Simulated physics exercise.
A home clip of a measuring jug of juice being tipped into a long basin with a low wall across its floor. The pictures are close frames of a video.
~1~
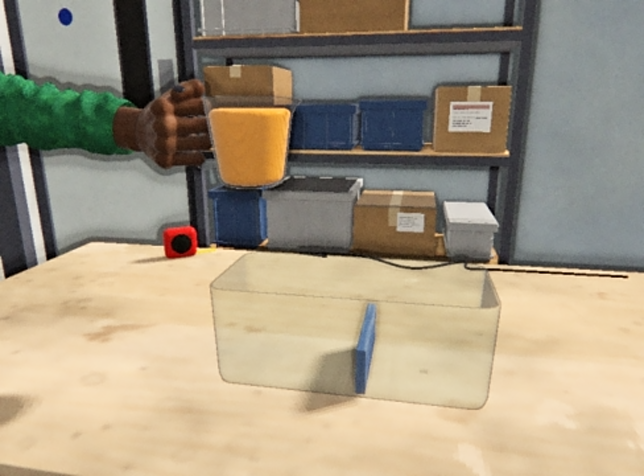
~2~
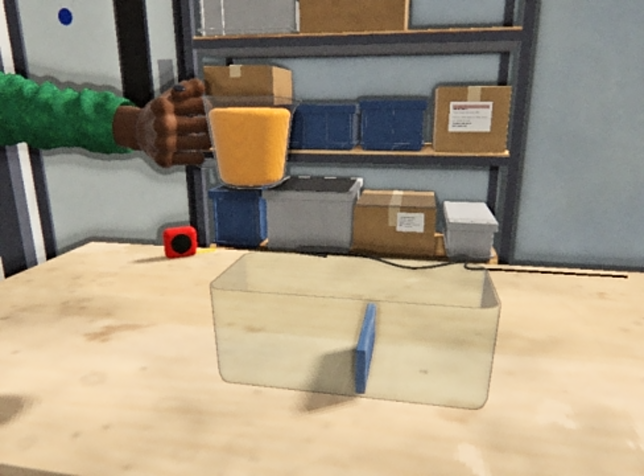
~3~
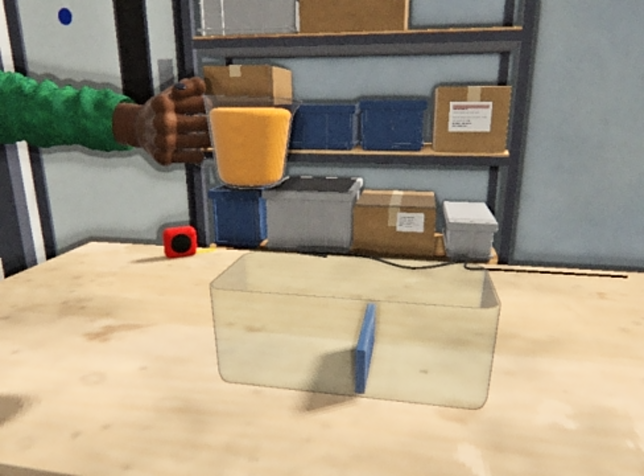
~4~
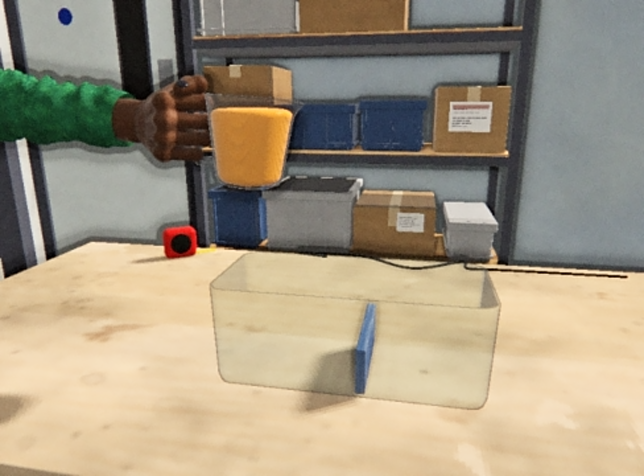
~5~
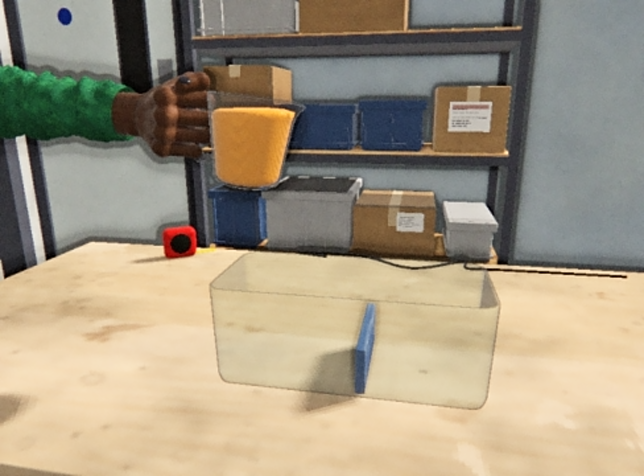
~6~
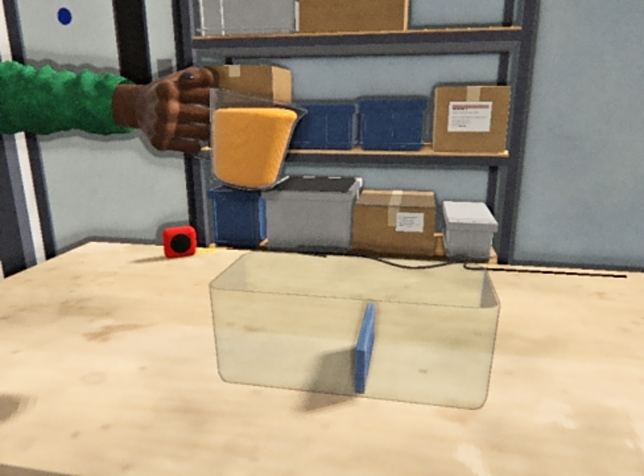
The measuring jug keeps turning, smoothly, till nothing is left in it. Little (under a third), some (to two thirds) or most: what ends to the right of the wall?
The share right of the wall is between a third and two thirds.
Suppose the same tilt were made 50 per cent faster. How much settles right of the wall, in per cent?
About 30 per cent.
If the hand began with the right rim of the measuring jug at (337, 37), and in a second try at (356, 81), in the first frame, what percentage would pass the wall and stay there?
First some 95, then 95 per cent.
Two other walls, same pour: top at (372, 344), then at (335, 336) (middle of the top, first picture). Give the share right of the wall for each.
Roughly 40 per cent, and 90 per cent.
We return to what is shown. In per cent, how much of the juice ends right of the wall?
Some 40 per cent.
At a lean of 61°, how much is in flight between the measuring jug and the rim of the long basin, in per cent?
Roughly 20 in a hundred.
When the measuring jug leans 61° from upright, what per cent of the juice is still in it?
Some 75 per cent.
A moment on, the measuring jug is tipped part way and 73 per cent is still to pour, 3 is left of the wall and 4 right of it.
Next, the measuring jug is tipped on its side and 18 per cent is still to pour, 26 is left of the wall and 37 right of it.
Then the measuring jug is tipped right over and 0 per cent is still to pour, 57 is left of the wall and 41 right of it.
Later the measuring jug is tipped right over and 0 per cent is still to pour, 57 is left of the wall and 42 right of it.
In the end 57 per cent lies left of the wall, 42 right of it and 1 outside.
